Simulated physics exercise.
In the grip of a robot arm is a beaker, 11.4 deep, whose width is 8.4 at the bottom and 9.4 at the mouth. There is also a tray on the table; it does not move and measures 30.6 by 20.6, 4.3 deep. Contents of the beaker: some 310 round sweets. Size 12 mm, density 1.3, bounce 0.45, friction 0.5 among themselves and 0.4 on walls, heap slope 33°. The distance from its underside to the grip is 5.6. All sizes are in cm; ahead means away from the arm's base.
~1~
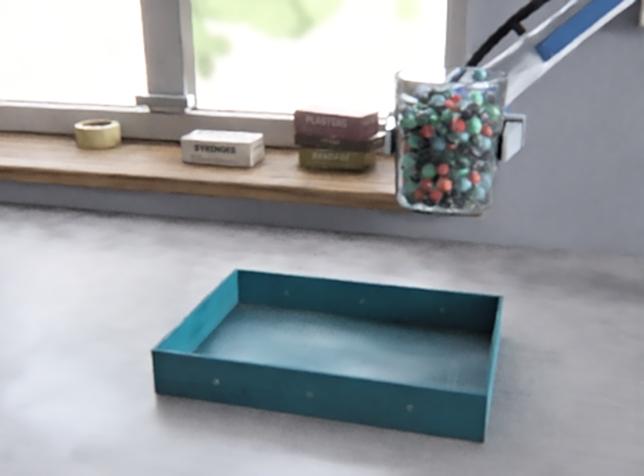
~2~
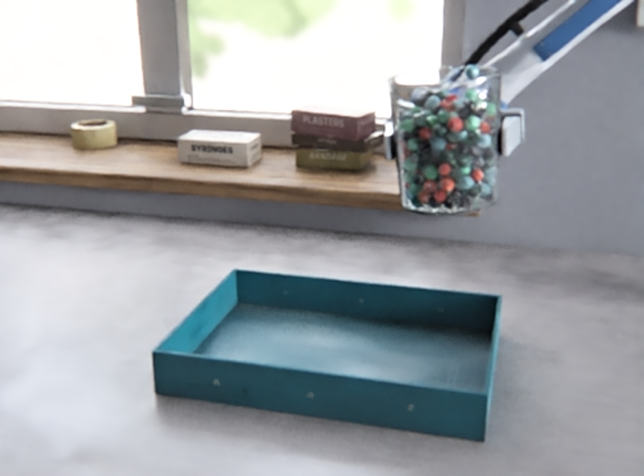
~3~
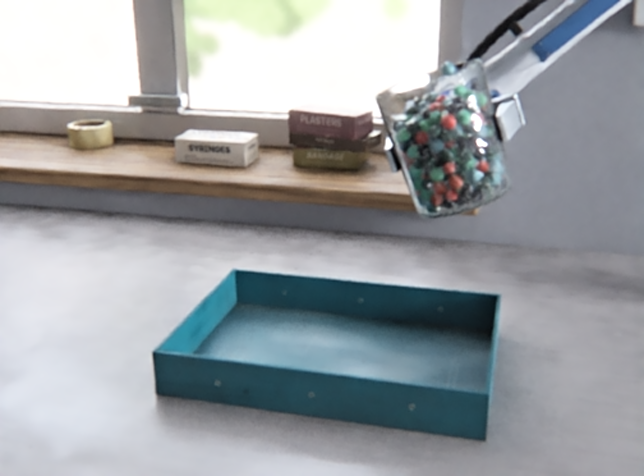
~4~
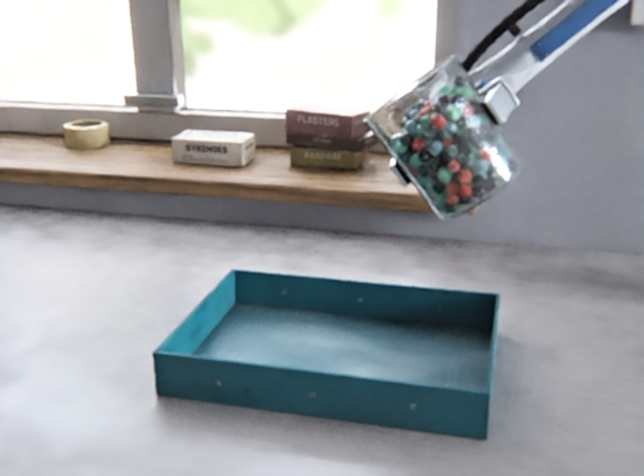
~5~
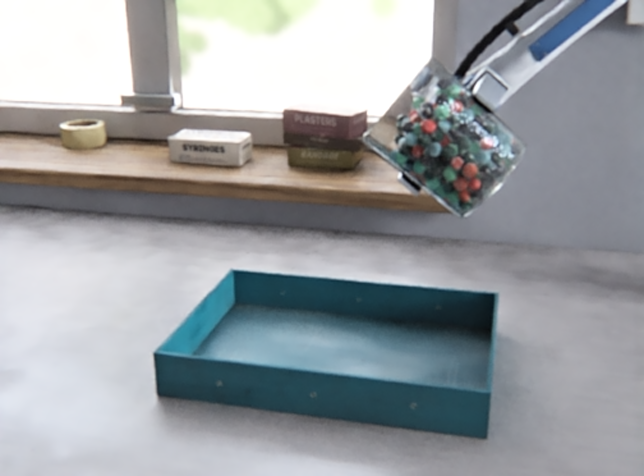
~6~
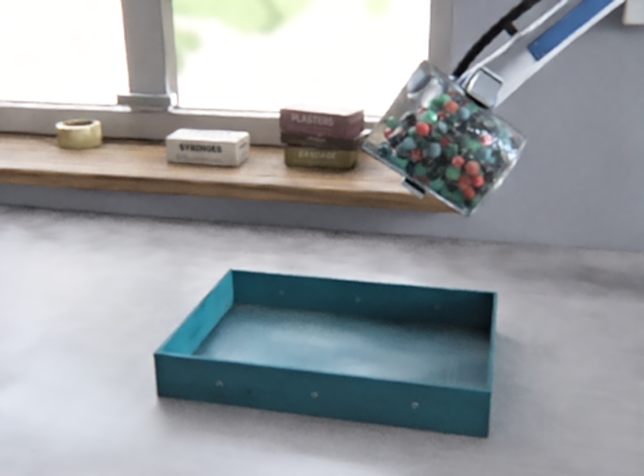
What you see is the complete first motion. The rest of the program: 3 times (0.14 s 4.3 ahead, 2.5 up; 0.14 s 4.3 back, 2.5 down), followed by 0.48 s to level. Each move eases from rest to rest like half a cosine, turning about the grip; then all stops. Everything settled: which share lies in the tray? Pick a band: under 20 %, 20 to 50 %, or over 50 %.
20 to 50 %.
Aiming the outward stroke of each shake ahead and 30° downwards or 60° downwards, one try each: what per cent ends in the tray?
First try about 5 %, second try about 0 %.
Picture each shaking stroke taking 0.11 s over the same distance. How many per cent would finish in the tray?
It would be some 45 %.
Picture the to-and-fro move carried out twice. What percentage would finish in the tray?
25 per cent or so.
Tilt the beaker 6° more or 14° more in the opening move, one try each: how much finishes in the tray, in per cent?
Some 45 and 60 per cent.
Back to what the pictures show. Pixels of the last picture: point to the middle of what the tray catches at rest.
Centre estimate: Around (292, 349).
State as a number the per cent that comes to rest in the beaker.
65 percent.
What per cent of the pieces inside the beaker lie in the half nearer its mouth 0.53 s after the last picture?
That share comes to roughly 55 percent.
Then, 0.53 s after the last picture, tilted 57° forward, highest piece 27 above the table; 244 in the beaker, 34 in the tray, 28 in flight or on a rim.
Then, 1.06 s after the last picture, tilted 33° forward, highest piece 27 above the table; 205 in the beaker, 98 in the tray, 1 on the table or floor, 2 in flight or on a rim.
Then, 1.52 s after the last picture, level, highest piece 27 above the table; 205 in the beaker, 100 in the tray, 1 on the table or floor.
Then, 2.57 s after the last picture, level, highest piece 27 above the table; 205 in the beaker, 100 in the tray, 1 on the table or floor.
Final count, 205 in the beaker, 100 in the tray, 1 on the table or floor. That is 33 % in the tray.
